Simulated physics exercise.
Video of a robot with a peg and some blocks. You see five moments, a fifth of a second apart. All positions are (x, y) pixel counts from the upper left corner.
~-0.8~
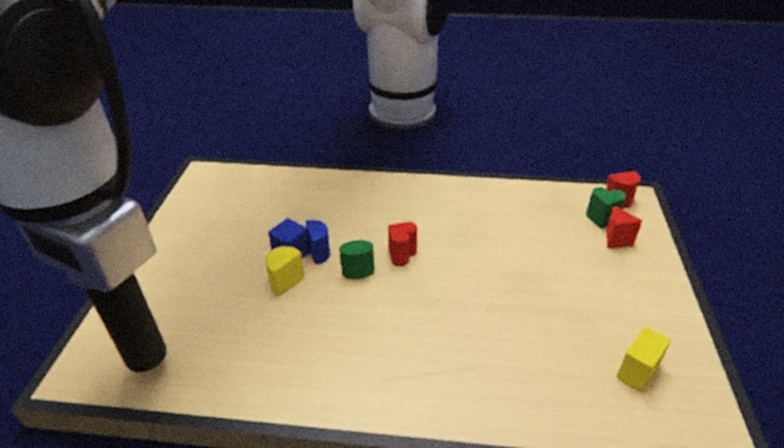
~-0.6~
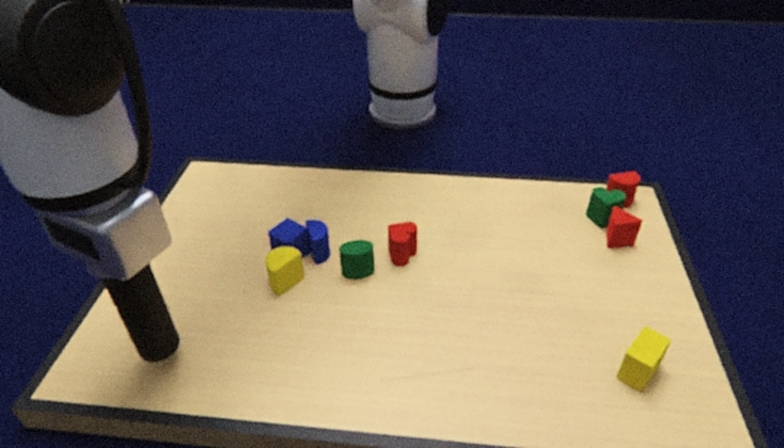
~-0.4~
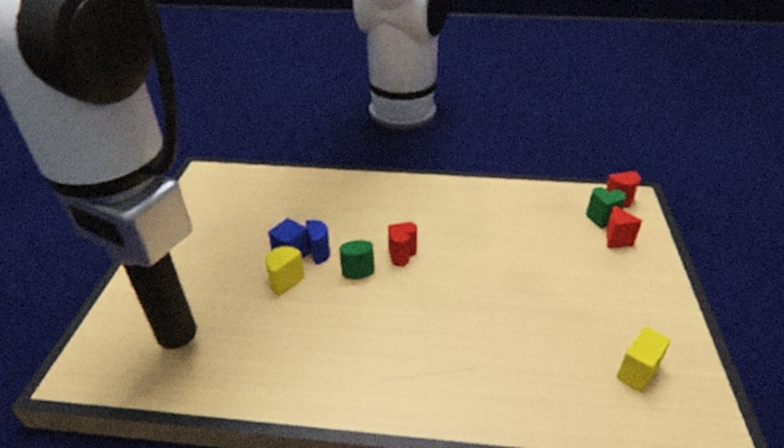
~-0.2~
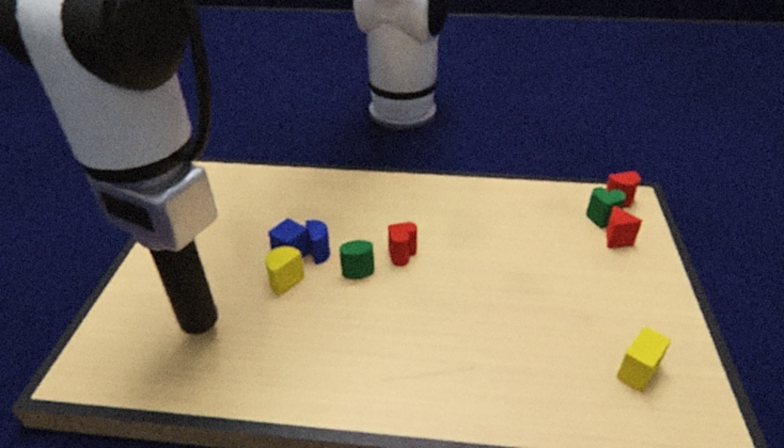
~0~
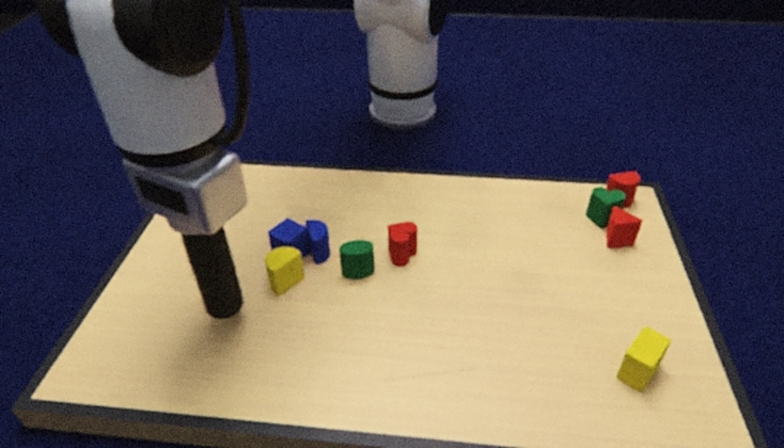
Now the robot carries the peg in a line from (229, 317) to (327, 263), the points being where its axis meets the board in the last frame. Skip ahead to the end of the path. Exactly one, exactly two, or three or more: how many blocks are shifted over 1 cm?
My guess is two.
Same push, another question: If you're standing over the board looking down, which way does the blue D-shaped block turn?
That block twists counter-clockwise.
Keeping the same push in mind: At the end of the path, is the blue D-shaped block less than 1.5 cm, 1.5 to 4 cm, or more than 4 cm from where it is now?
I'd go with 1.5 to 4 cm for this block.
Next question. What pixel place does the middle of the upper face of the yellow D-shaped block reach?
Expect it around (351, 225).
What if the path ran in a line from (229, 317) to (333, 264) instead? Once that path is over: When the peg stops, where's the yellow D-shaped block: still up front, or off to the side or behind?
I predict the peg still has it in front.
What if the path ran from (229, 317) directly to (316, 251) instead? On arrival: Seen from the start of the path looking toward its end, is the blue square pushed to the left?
Final answer: Yes.
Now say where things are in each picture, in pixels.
Peg tip at (147, 357); block tops, yellow D-shaped block at (281, 257); blue square at (287, 230); blue D-shaped block at (317, 228); green oval at (356, 247), in the first frame.
Peg at (160, 347); blocks unchanged, in the second frame.
Peg at (177, 335); blocks unchanged, in the third frame.
Peg at (199, 321); blocks unchanged, in the fourth frame.
Peg at (225, 306); yellow D-shaped block at (281, 257); blue square at (287, 230); blue D-shaped block at (317, 228); green oval at (356, 247), in the fifth frame.
On the path given first. One third of the way, peg at (261, 287); yellow D-shaped block at (285, 253).
Two thirds of the way, peg at (296, 268); yellow D-shaped block at (321, 239), turned 15° anticlockwise; blue square at (288, 228); blue D-shaped block at (326, 223), turned 55° anticlockwise.
At the end, peg at (326, 252); yellow D-shaped block at (351, 225), turned 20° anticlockwise; blue square at (288, 228); blue D-shaped block at (332, 216), turned 105° anticlockwise; green oval in place.
